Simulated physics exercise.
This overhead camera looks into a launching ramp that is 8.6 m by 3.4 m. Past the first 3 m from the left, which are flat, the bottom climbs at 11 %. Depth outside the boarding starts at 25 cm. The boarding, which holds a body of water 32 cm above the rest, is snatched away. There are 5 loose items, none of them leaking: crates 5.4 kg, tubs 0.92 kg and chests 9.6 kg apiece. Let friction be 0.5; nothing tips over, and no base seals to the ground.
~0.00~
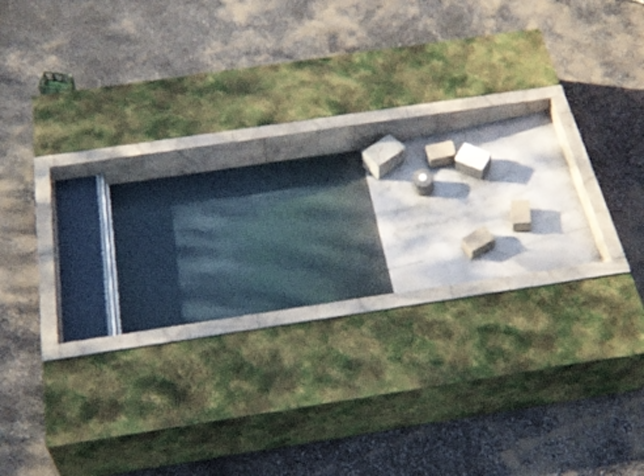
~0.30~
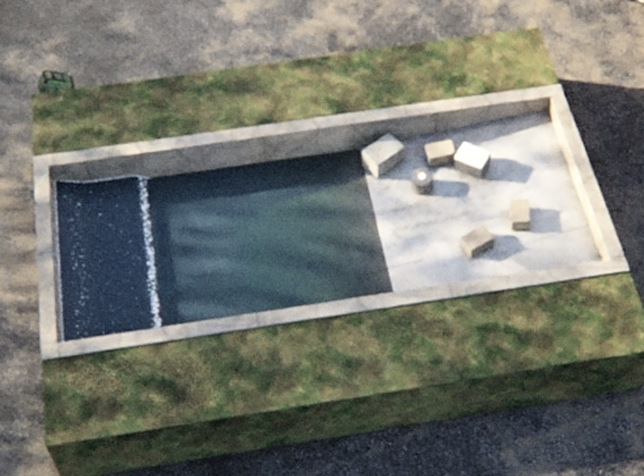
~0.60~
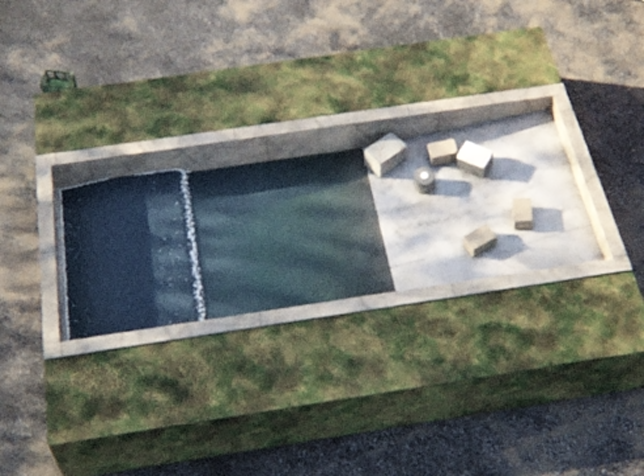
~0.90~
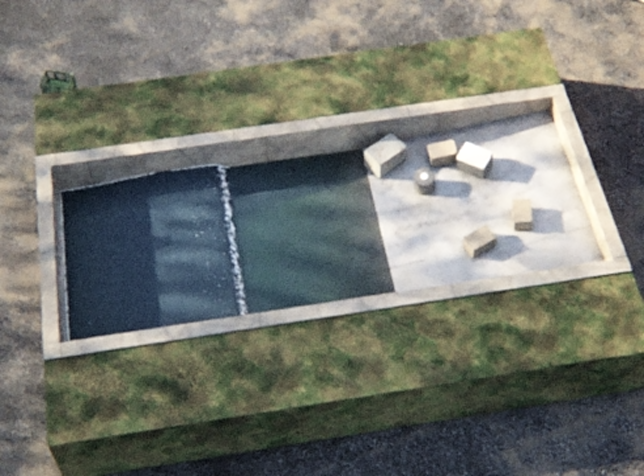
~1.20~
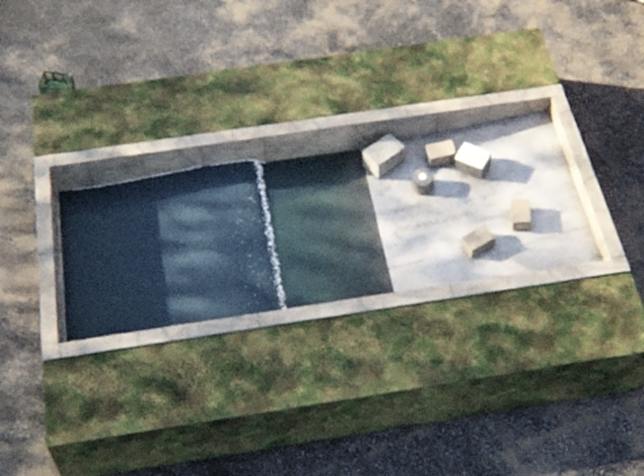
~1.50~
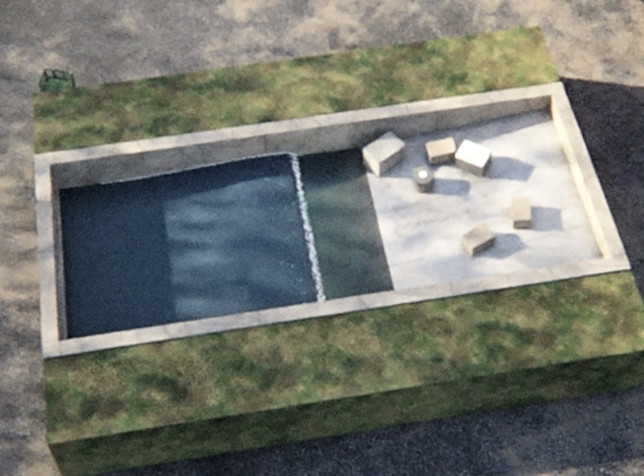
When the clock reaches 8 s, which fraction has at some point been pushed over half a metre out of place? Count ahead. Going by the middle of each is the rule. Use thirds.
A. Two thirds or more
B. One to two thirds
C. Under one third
B, one to two thirds.
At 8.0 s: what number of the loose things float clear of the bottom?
At that time the total is 1.
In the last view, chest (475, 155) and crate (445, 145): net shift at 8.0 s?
Shifts: 0 cm / 50 cm.
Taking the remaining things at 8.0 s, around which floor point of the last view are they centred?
I'd say about (423, 208) in the last view.
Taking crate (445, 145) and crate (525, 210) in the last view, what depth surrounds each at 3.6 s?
I'd estimate 4 cm for the first and 3 cm for the second.
After 2.1 s 0 of 5 are over 50 cm from their spots; 0 afloat.
After 3.6 s 1 of 5 are over 50 cm from their spots; 1 afloat.
After 5.6 s 1 of 5 are over 50 cm from their spots; 2 afloat.
After 8.0 s 3 of 5 are over 50 cm from their spots, and 3 have been at some point; 1 afloat.
